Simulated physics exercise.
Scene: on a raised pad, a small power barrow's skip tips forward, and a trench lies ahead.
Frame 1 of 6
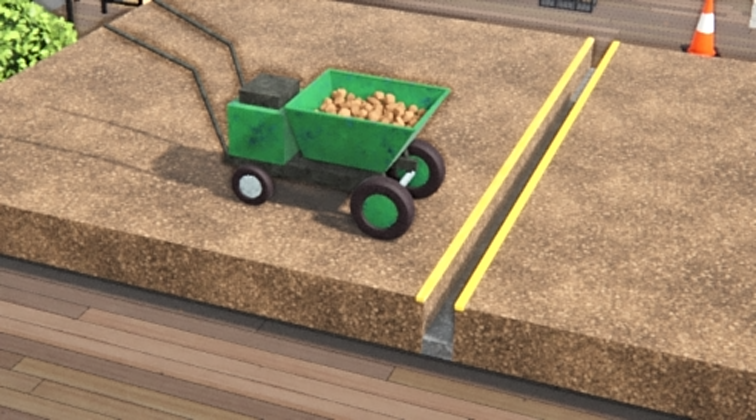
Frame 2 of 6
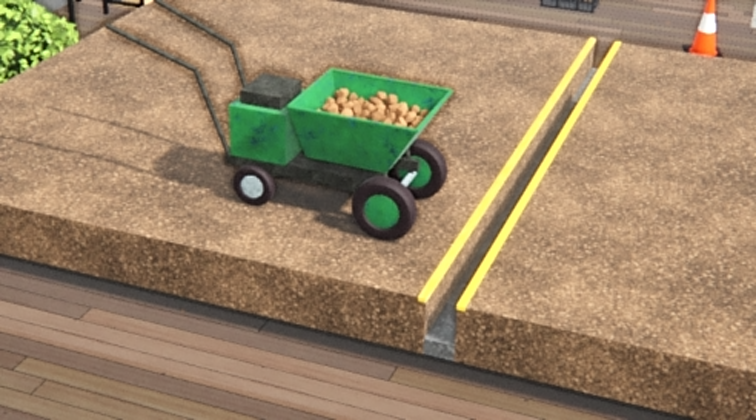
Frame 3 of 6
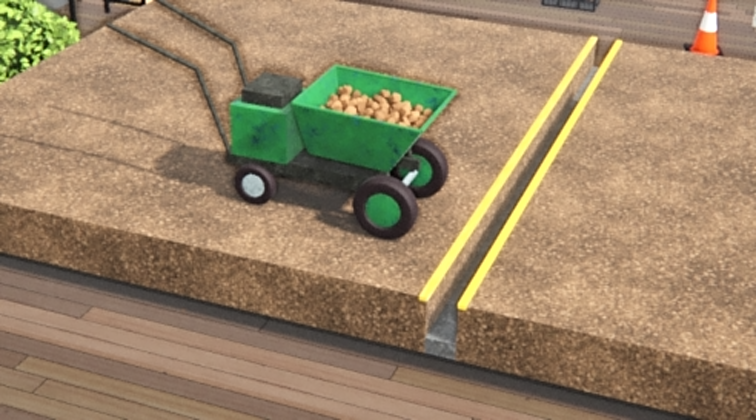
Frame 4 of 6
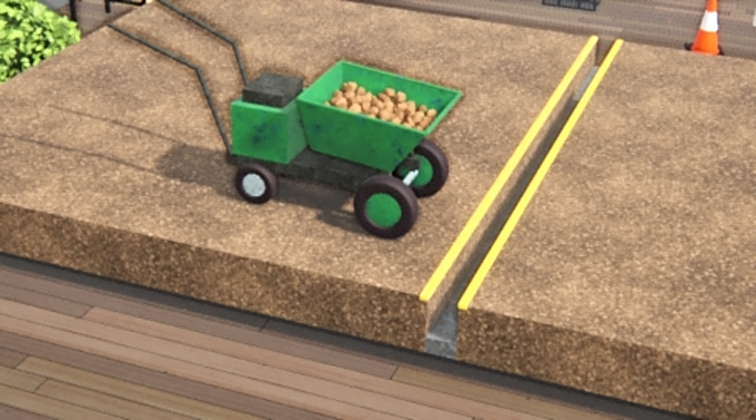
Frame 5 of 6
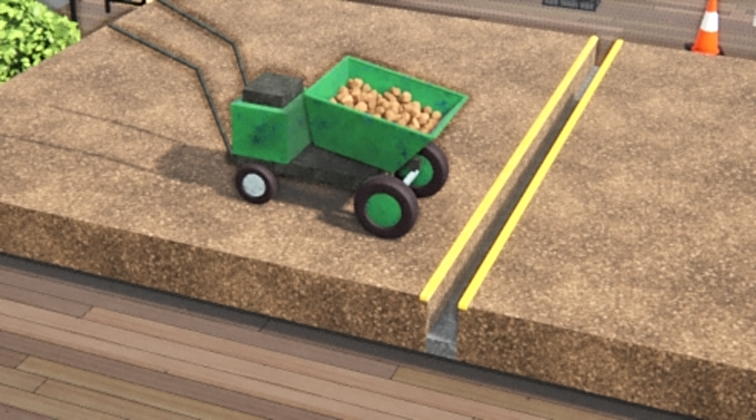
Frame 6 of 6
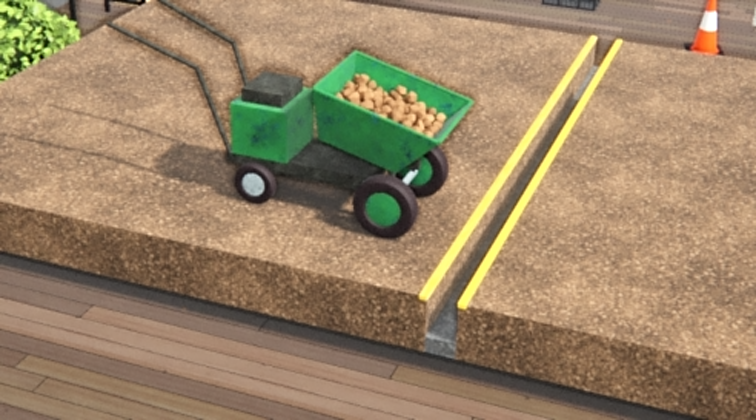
On a raised brown pad, a green barrow's clod-filled skip tips forward beside a narrow trench.
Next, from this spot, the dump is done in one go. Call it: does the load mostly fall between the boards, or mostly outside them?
It mostly falls outside them.
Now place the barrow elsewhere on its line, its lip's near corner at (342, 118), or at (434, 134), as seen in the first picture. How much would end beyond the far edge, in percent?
About 0 percent the first time, about 60 percent the second.
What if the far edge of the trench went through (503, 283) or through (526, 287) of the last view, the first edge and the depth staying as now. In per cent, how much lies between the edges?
I'd put it near 90 in a hundred, then near 100 in a hundred.
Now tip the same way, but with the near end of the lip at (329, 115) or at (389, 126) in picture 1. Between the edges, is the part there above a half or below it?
Spot 1 gives the minor portion, spot 2 gives the bigger portion.
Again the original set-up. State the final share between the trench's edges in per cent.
Result: Near 10 in a hundred.
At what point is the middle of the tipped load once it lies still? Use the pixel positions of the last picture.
I'd say the middle ends up at about (527, 234).
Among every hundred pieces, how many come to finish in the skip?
Share in the skip: Around 40 %.
Soon after the last picture, skip tipped steeply; all in the skip.
A little later, skip tipped right over; nearly all in the skip; a stray few in or heaped over the trench; a small part beyond it; a stray few falling.
Later still, skip tipped right over; about a third in the skip; a small part in or heaped over the trench; about half beyond it.
At rest, skip tipped right over; about a third in the skip; a small part in or heaped over the trench; about half beyond it.
